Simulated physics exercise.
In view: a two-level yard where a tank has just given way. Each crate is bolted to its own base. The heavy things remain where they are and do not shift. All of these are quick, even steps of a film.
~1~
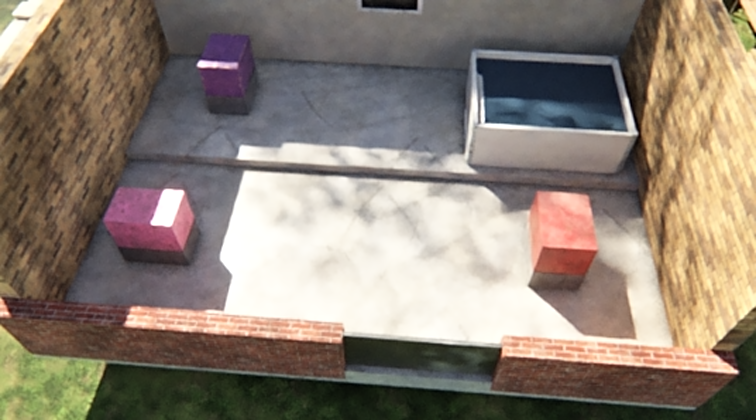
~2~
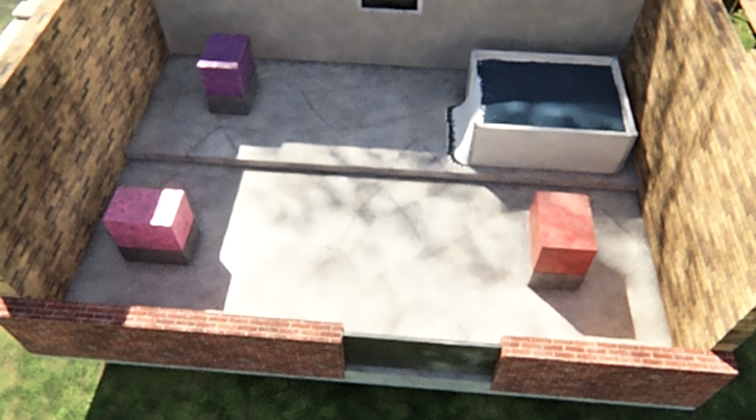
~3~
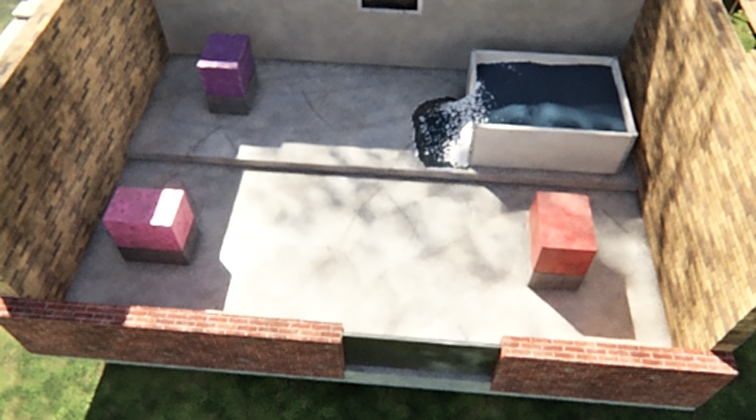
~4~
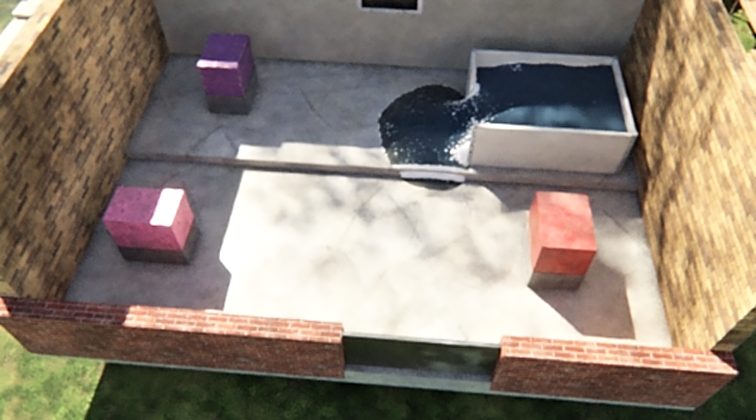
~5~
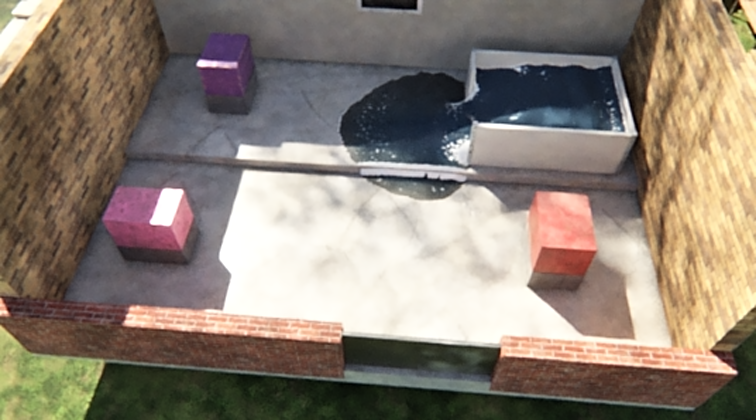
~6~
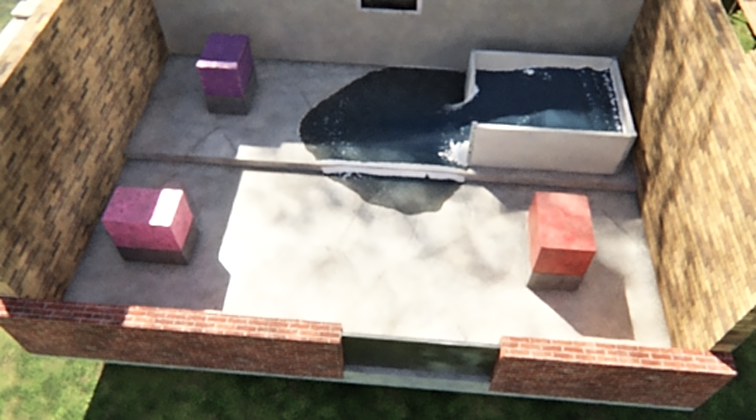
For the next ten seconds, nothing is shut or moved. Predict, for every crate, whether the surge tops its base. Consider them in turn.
Pink crate: Untouched, red crate: Untouched, purple crate: Untouched.
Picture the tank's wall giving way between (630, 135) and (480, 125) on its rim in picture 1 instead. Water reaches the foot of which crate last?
The one in purple.
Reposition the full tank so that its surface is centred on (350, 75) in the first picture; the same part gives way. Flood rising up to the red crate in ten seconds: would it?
The red crate is untouched.
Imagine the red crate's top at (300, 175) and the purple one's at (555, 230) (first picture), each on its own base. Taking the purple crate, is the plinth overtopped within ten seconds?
Within ten seconds the purple crate stays untouched.
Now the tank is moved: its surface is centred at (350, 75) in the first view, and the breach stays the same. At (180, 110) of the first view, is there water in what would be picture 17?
Verdict on that spot: Inundated.
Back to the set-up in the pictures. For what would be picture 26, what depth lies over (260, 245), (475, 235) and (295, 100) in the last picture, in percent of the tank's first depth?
Depths of roughly 4, 0 and 10 per cent.
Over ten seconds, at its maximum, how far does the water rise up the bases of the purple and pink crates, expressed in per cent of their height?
Roughly 60 and 60 per cent respectively.
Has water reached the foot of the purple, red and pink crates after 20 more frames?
One by one: At purple yes; at red not reached; at pink yes.
A moment on, water covers 40 % of the floor; the pink crate not reached, the red crate not reached, the purple crate water round its plinth.
Next, water covers 55 % of the floor; the pink crate water round its plinth, the red crate not reached, the purple crate water round its plinth.
Then, water covers 65 % of the floor; the pink crate water round its plinth, the red crate not reached, the purple crate water round its plinth.
Later, water covers 65 % of the floor; the pink crate water round its plinth, the red crate not reached, the purple crate water round its plinth.
In the end, water covers 95 % of the floor; the pink crate stayed above the water, the red crate stayed above the water, the purple crate stayed above the water.
